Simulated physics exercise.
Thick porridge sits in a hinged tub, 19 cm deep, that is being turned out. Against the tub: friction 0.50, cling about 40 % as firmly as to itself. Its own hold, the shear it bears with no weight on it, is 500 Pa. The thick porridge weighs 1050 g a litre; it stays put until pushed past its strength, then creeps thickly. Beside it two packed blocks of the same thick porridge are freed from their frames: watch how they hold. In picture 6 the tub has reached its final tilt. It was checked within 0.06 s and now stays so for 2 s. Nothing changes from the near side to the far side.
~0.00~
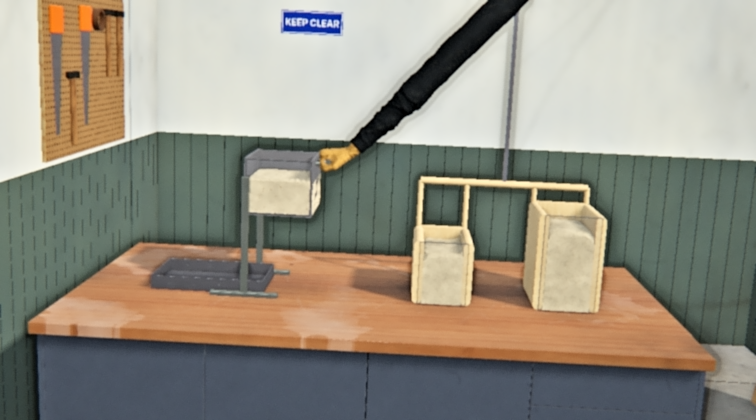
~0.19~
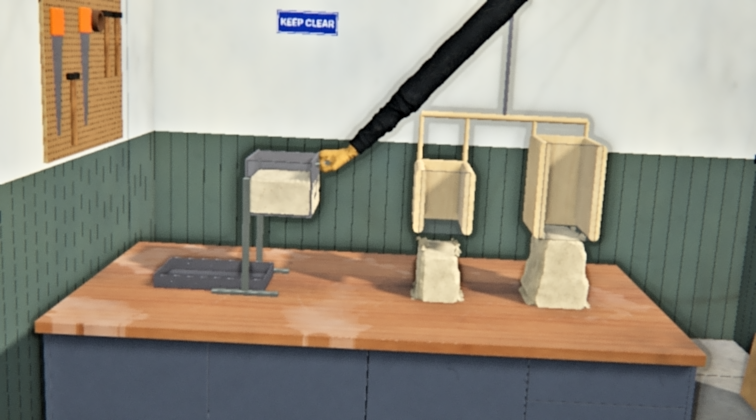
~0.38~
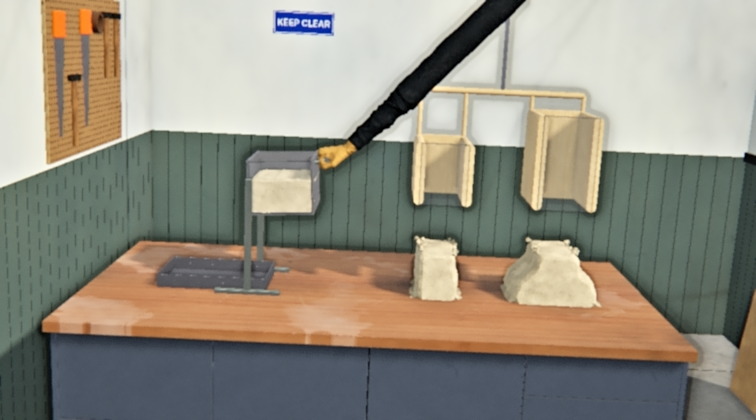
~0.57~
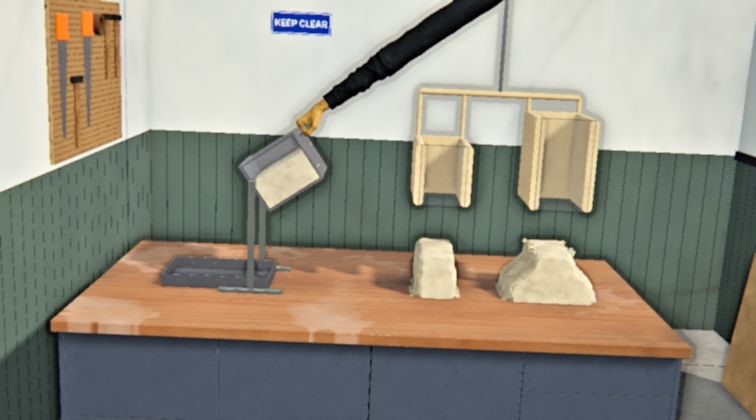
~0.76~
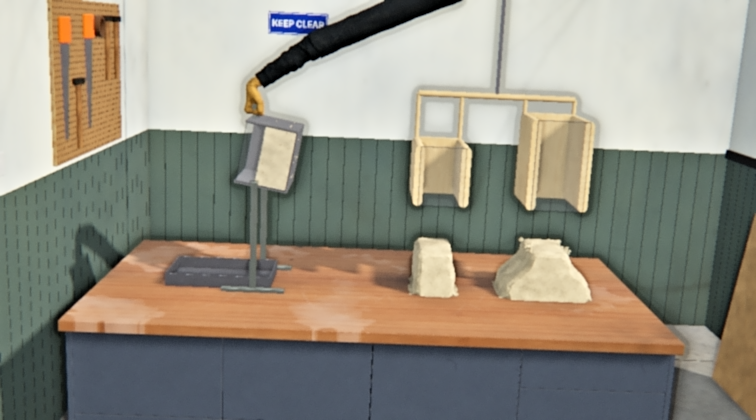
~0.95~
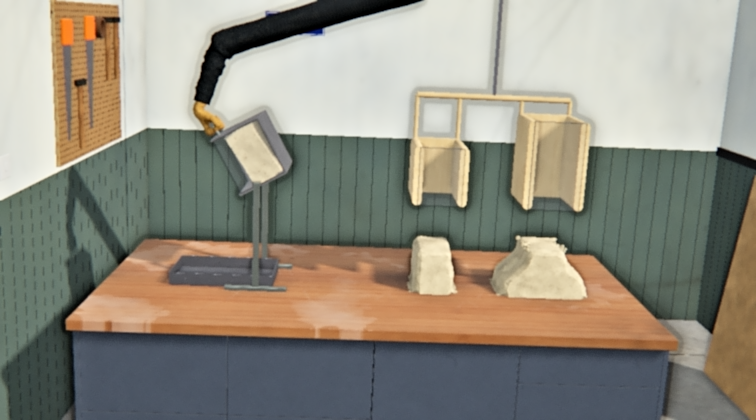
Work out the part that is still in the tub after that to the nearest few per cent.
It comes to some 0 %.
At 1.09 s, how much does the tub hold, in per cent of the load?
About 60 %.
By 1.09 s, the tub is at 118 degrees and holds 62 %.
By 1.26 s, the tub is at 118 degrees and holds 0 %.
By 1.43 s, the tub is at 118 degrees and holds 0 %.
By 1.60 s, the tub is at 118 degrees and holds 0 %.
By 2.95 s, at the end, the tub is at 118 degrees and holds 0 %.
